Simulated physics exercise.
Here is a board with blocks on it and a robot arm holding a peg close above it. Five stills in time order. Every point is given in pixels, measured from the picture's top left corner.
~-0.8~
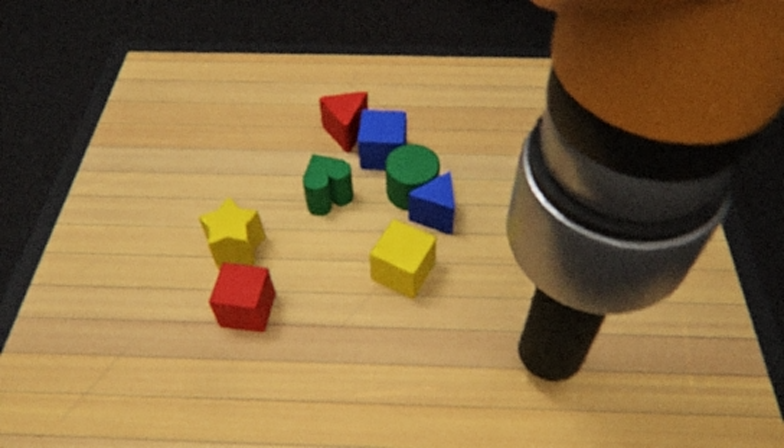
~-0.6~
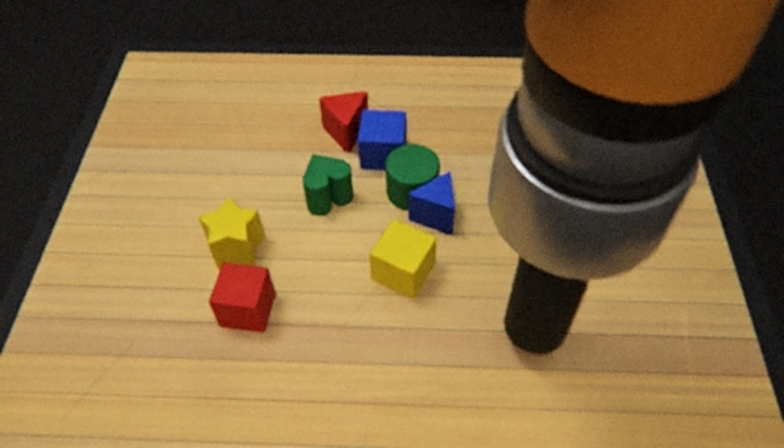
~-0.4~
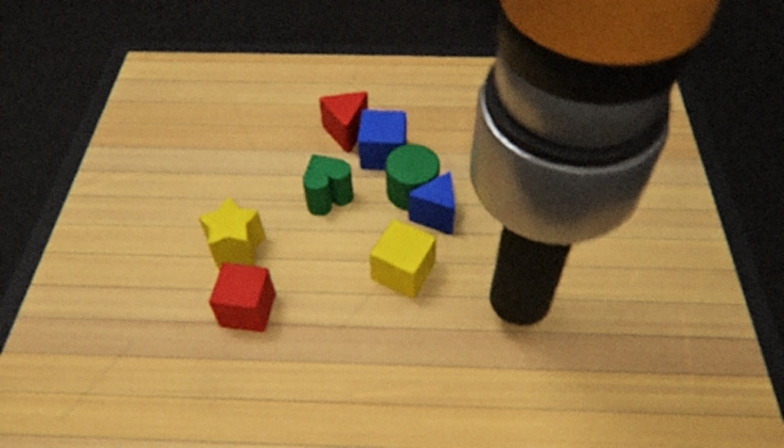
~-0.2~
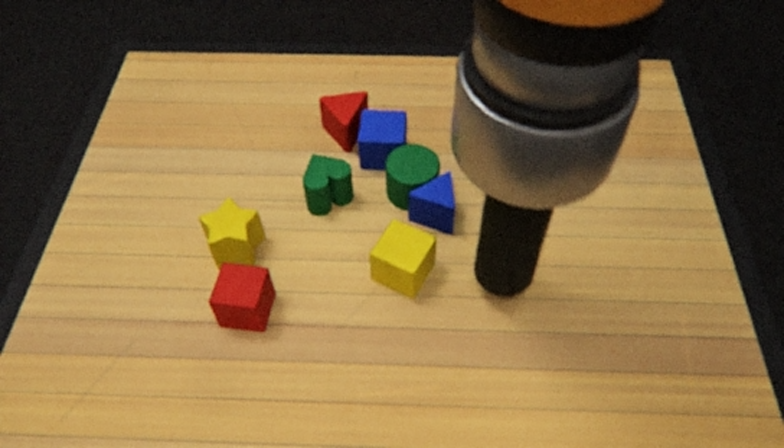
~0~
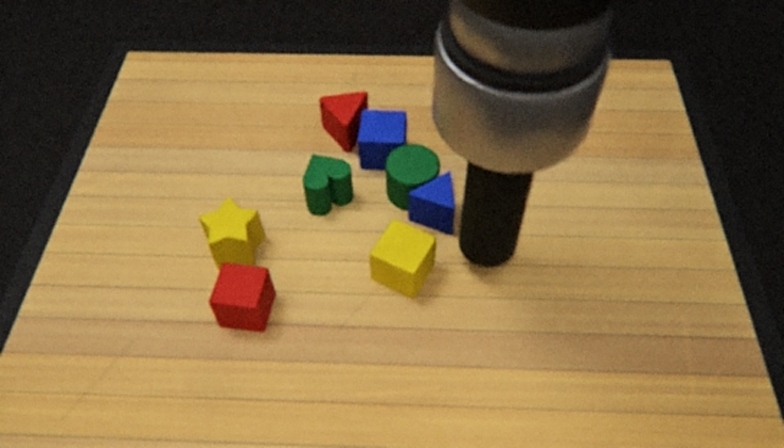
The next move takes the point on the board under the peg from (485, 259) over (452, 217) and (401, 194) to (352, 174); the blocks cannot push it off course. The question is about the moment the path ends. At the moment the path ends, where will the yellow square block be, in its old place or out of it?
That block remains where it is.
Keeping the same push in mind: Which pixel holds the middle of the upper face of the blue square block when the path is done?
I'd guess (375, 106).
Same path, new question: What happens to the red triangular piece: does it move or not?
The answer is that it is displaced.
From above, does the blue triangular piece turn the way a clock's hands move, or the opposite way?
Answer: Anticlockwise.
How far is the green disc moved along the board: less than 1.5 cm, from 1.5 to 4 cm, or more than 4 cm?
If I had to pick, the green disc travels beyond 4 cm here.
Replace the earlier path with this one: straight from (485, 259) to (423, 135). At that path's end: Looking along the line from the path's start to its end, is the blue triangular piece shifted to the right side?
No - that is not the case.
What follows on the original path. One third of the way, peg (453, 201); green disc (400, 159); blue triangular piece (409, 192).
Two thirds of the way, peg (400, 178); red triangular piece (340, 100); blue square block (376, 108), turned 10° clockwise; green disc (357, 141); blue triangular piece (372, 192), turned 55° anticlockwise.
At the end, peg (350, 158); red triangular piece (326, 91), turned 55° clockwise; blue square block (375, 106), turned 20° clockwise; yellow square block in place; green disc (309, 122); blue triangular piece (370, 191), turned 65° anticlockwise.
